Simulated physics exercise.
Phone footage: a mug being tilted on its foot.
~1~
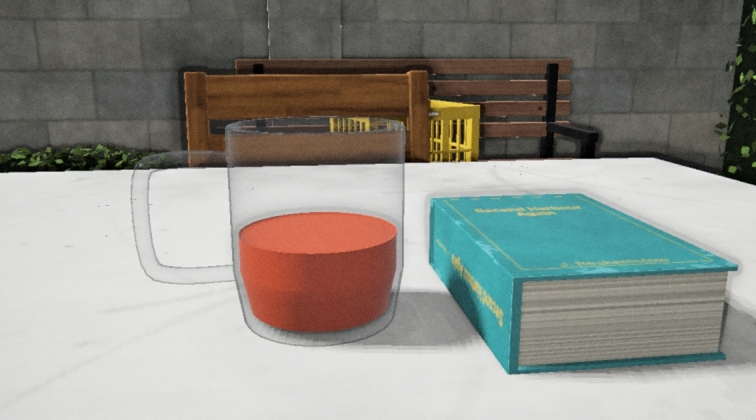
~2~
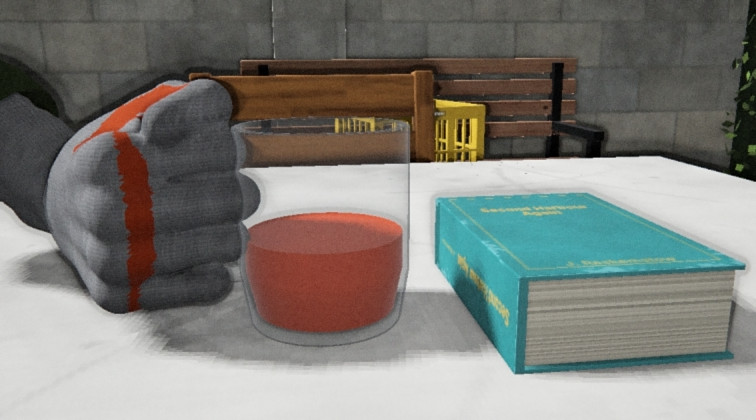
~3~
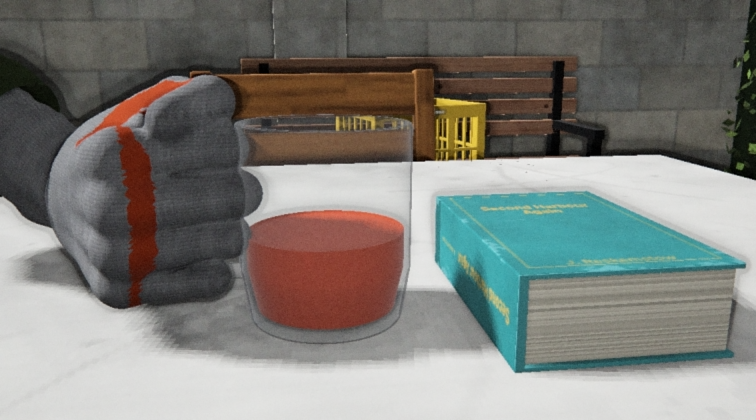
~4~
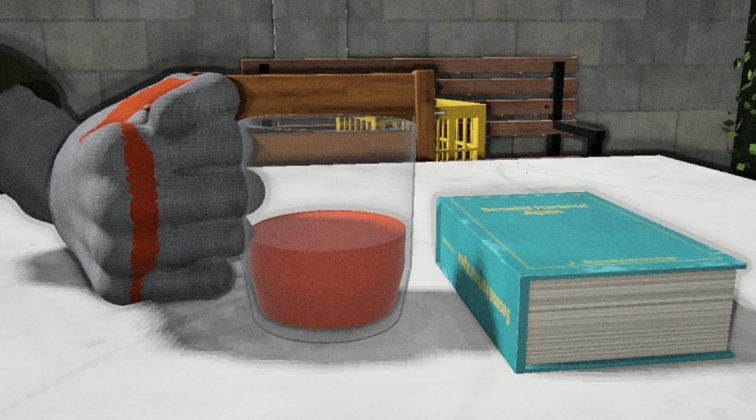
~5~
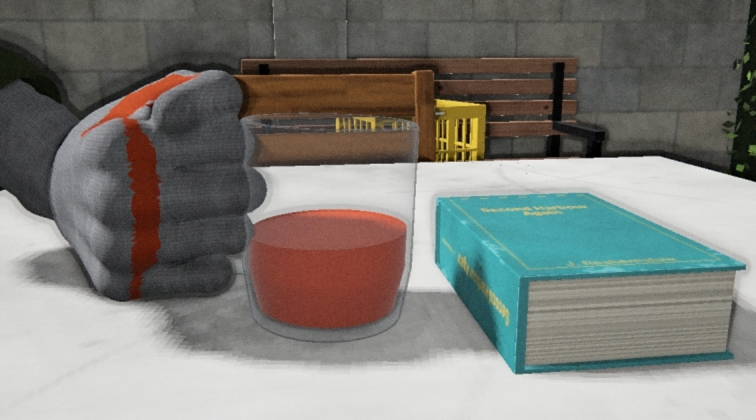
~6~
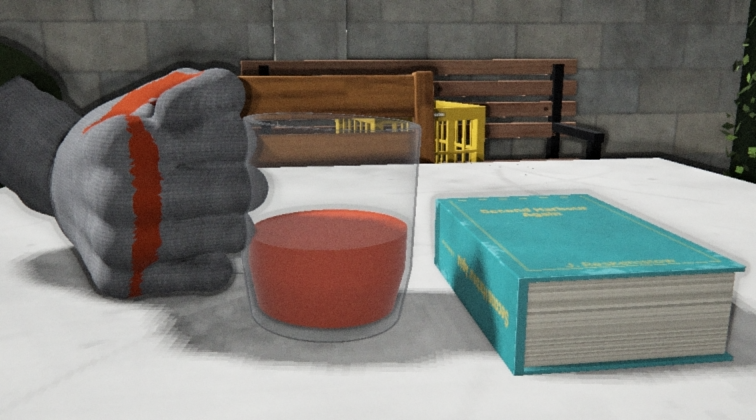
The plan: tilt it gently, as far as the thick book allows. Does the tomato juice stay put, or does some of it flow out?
No mess.
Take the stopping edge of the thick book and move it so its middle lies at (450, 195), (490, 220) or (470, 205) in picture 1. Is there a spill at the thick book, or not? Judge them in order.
One after the other: Is safe, keeps it in, stays dry.
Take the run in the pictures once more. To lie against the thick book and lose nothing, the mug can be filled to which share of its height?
I'd say something like 75 in a hundred.
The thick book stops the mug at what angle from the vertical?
It ends up leaning about 35° from upright.
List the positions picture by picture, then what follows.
It stands upright; mug (318, 217) about a third full, in the first picture.
A hand takes hold; mug about a third full, surface at (324, 233); thick book (559, 263), in the second picture.
Tipping on its foot; mug (326, 214) about a third full, in the third picture.
The top moves towards the thick book; mug about a third full, surface at (327, 230); thick book (560, 262), in the fourth picture.
On the way over; mug (328, 212) about a third full, in the fifth picture.
It is leaning; mug about a third full, surface at (330, 229); thick book (558, 265), in the sixth picture.
Shortly, the mug leans by about 15°; none is lost.
Then, the mug leans by about 30°; none is lost.
At the finish, the mug leans by about 35°, against the thick book; none is lost.
